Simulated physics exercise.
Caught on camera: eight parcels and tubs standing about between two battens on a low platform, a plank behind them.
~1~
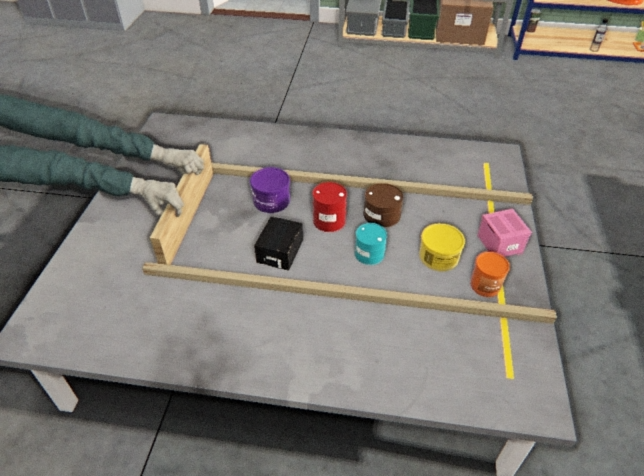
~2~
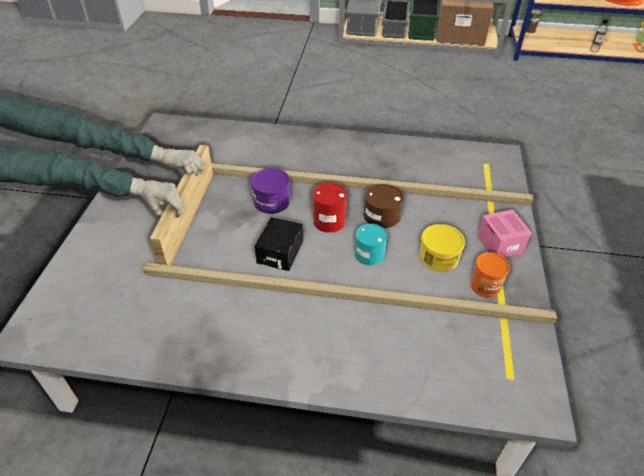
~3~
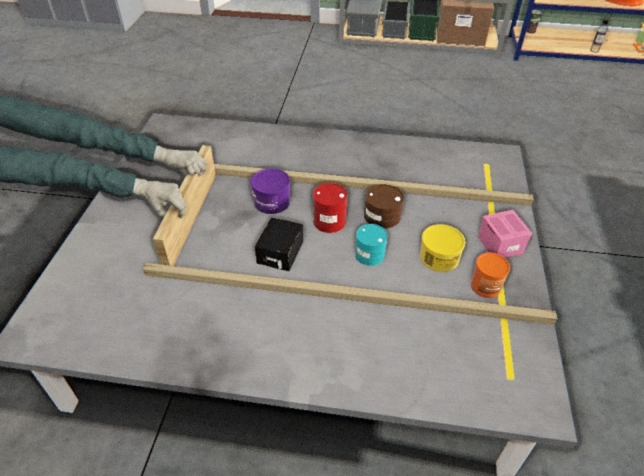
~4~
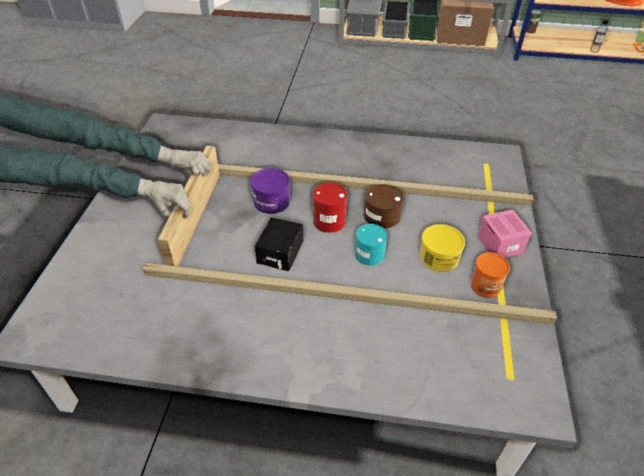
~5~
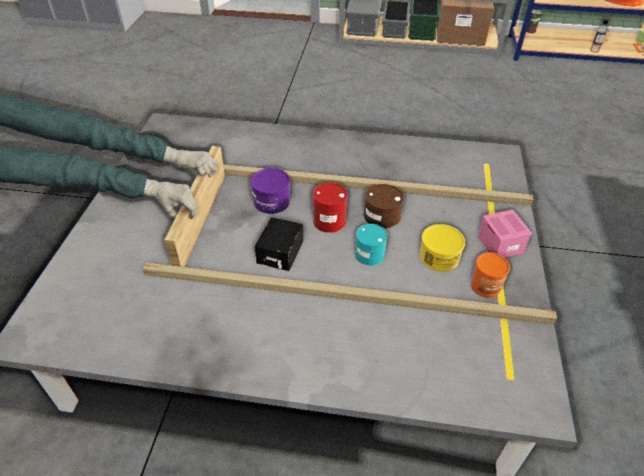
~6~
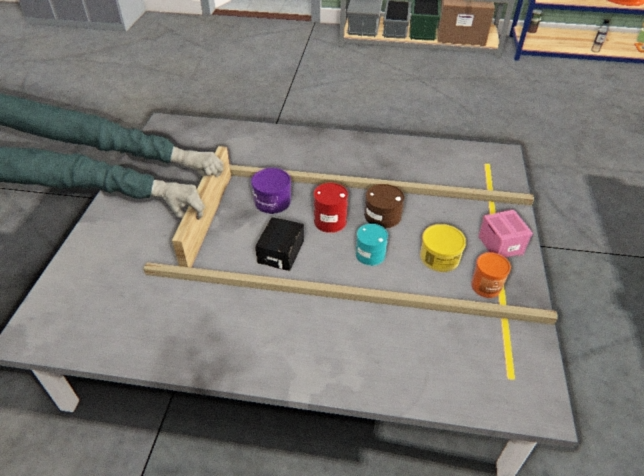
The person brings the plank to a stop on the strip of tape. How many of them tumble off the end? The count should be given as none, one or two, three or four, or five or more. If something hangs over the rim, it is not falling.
Final count: Five or more.
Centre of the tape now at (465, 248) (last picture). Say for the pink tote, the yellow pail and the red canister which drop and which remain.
Pink tote goes down, yellow pail goes down, red canister stays put.
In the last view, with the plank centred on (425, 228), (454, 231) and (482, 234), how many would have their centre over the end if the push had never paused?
0, 1 and 2.
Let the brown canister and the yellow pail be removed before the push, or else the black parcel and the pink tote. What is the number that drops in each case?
The count is 3 in one try and 2 in the other, in that order.
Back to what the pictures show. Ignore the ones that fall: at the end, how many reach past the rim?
I make it 0.
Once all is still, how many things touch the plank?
3 touch it.
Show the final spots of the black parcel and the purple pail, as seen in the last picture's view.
Going in order: First (521, 269), then (516, 210).
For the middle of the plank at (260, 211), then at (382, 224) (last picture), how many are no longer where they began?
Answer - first 1, then 6.
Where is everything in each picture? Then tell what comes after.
Pink tote (503, 235); orange pail (489, 275); yellow pail (441, 248); plank (185, 202); tape (496, 250), in the first frame.
Orange pail (489, 276); black parcel (280, 244), in the second frame.
Yellow pail (441, 249); red canister (330, 208), in the third frame.
Pink tote (503, 235); purple pail (271, 191), in the fourth frame.
Orange pail (489, 276); brown canister (383, 206), in the fifth frame.
Pink tote (504, 235); orange pail (490, 276); yellow pail (442, 248); plank (205, 205); tape (497, 251), in the sixth frame.
A little later, none off yet; pink tote at rest near (504, 235); orange pail at rest near (490, 276); yellow pail at rest near (442, 248).
Next, none off yet; pink tote at rest near (504, 235); orange pail at rest near (490, 276); yellow pail shifted a little near (451, 249).
Later still, none off yet; pink tote shifted about its own width near (536, 228); orange pail shifted a little near (498, 280); yellow pail shifted well along near (527, 253).
When it is over, the number that fall off is five or more; down, turquoise canister, brown canister, yellow pail, orange pail and pink tote.
